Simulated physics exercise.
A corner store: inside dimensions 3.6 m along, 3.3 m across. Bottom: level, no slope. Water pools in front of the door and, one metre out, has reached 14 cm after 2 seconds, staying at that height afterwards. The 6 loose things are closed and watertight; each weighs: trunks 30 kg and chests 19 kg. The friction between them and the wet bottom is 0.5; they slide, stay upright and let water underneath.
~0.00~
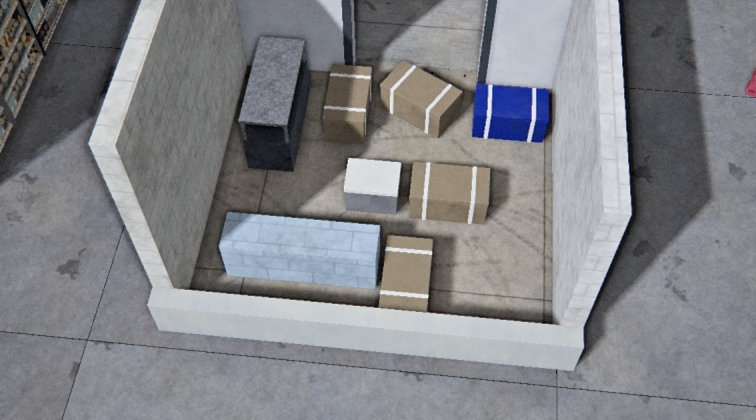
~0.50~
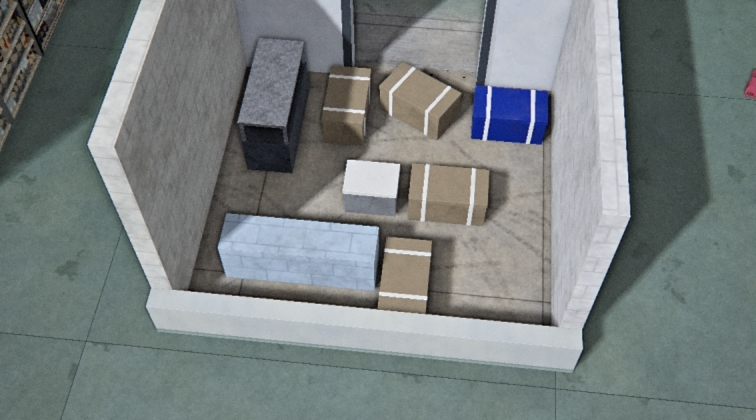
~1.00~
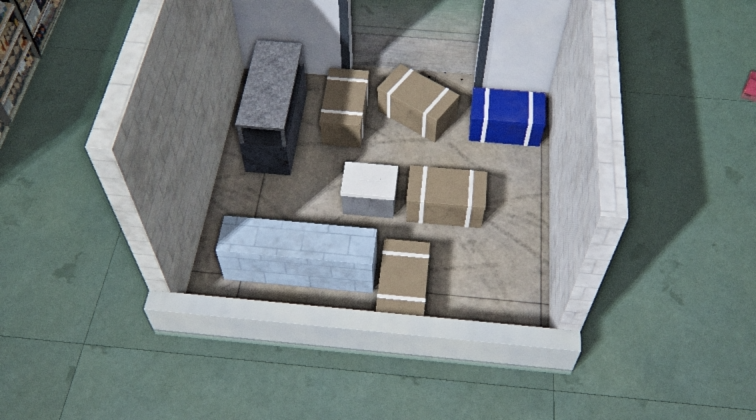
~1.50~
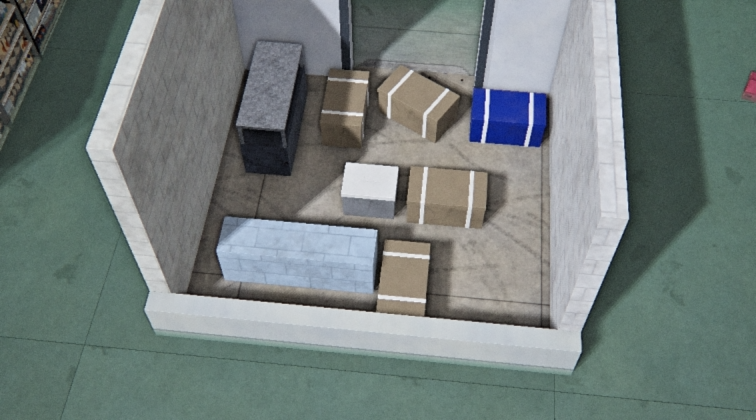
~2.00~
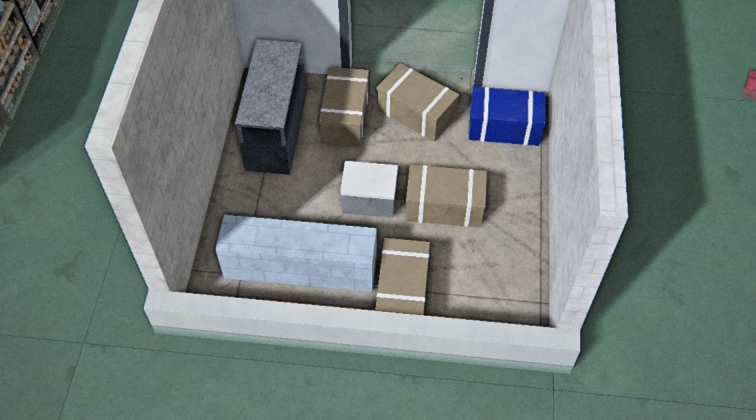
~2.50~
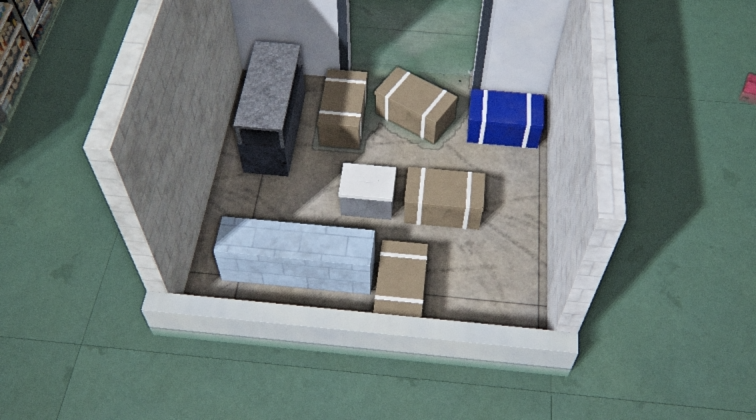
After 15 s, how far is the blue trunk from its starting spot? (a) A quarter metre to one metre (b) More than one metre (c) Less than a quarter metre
a.
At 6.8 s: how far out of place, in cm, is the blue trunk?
Some 0 cm from the start.
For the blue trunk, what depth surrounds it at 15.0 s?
The depth there is around 11 cm.
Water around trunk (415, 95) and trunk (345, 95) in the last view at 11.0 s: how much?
About 11 and 7 cm.
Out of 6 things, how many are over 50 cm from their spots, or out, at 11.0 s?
I count 3 of them.
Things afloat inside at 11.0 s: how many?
Just then, the number is 5.
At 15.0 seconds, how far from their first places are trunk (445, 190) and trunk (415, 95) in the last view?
80 cm and 120 cm respectively.
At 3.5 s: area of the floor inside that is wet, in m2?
Wet: Near 2.5 m2.
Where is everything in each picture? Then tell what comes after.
In the first frame, the blue trunk at (512, 102), on the bottom; 0.0 m2 under water; 0 of 6 have shifted.
In the second frame, the blue trunk at (511, 104), on the bottom; 0.0 m2 under water; 0 of 6 have shifted.
In the third frame, the blue trunk at (509, 106), on the bottom; water covers 0.0 m2; 0 of 6 have shifted.
In the fourth frame, the blue trunk at (509, 106), on the bottom; water covers 0.0 m2; 0 of 6 have shifted.
In the fifth frame, the blue trunk at (509, 105), on the bottom; water covers 0.2 m2; 0 of 6 have shifted.
In the sixth frame, the blue trunk at (507, 107), on the bottom; water covers 0.5 m2; 0 of 6 have shifted.
After 3.5 s the blue trunk is near (507, 107), 0.0 m from its start, aground; 0 afloat.
After 6.8 s the blue trunk is near (509, 107), 0.0 m from its start, afloat; 1 afloat.
After 11.0 s the blue trunk is near (505, 101), 0.1 m from its start, afloat; 5 afloat.
After 15.0 s the blue trunk is near (440, 107), 0.7 m from its start, afloat; 6 afloat.
